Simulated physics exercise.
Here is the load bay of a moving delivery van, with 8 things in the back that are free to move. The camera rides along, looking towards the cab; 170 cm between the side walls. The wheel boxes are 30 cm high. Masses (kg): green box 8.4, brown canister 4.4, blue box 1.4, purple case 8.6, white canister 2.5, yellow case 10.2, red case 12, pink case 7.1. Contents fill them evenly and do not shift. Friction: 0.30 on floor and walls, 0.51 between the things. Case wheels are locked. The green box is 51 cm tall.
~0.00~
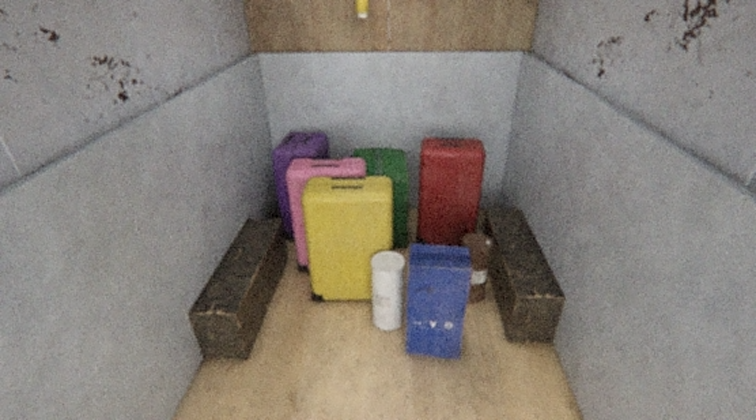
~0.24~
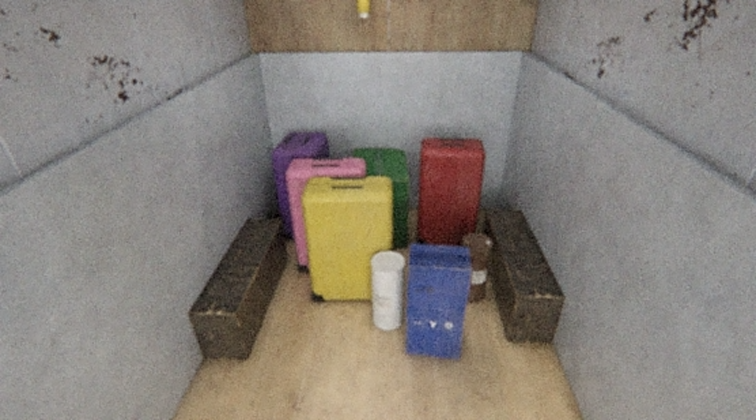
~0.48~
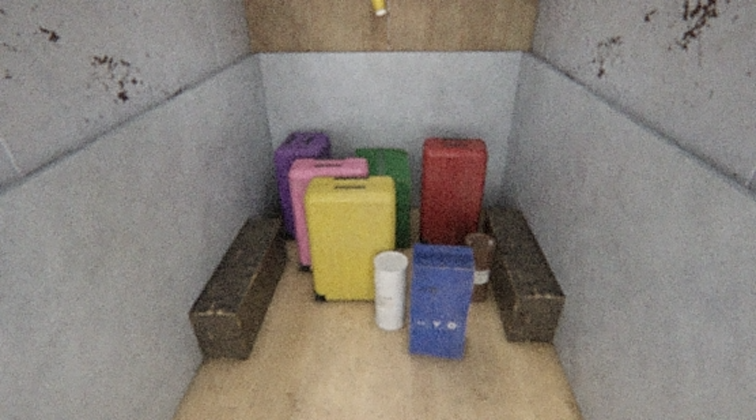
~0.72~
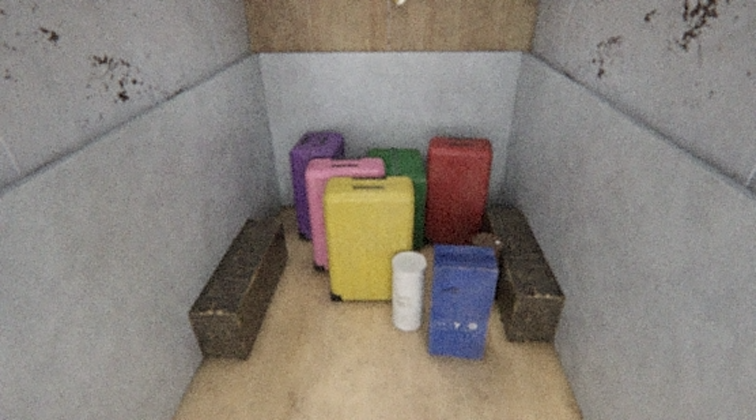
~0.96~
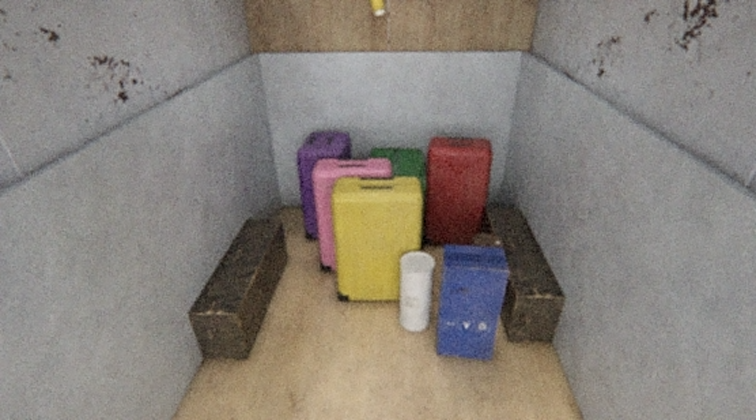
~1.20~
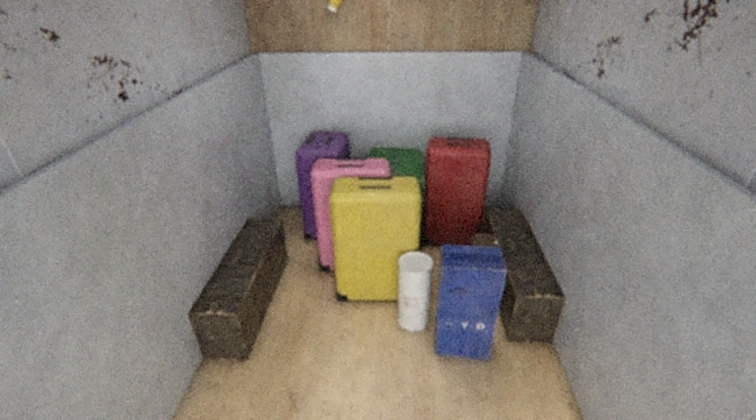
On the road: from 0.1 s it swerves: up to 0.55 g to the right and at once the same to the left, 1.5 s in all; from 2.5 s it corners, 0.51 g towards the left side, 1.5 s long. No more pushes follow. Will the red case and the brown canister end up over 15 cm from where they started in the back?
The red case leaves its spot and the brown canister leaves its spot.
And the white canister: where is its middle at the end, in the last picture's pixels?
Near (276, 288).
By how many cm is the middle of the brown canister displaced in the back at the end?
About 60 cm.
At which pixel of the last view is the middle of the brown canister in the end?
Near (365, 265).
Around 1.50 s, load feels 0.15 g left; red case shifted 7 cm near (438, 193); brown canister shifted 6 cm near (462, 268); blue box shifted 3 cm.
Around 3.00 s, load feels 0.51 g left; red case shifted 20 cm near (418, 193); brown canister shifted 19 cm near (440, 268); green box shifted 13 cm.
Around 3.10 s, load feels 0.51 g left; red case shifted 27 cm near (407, 193); brown canister shifted 26 cm near (426, 267); green box shifted 21 cm.
Around 3.30 s, load feels 0.51 g left; brown canister shifted 47 cm near (389, 267); red case shifted 40 cm near (386, 192); blue box shifted 38 cm.
Finally (4.5 s), not toppled but over 15 cm from the start, green box, brown canister, blue box, white canister, yellow case and red case; the other 2 still in place (within 15 cm). In the last view, red case near (385, 192), brown canister near (365, 265).
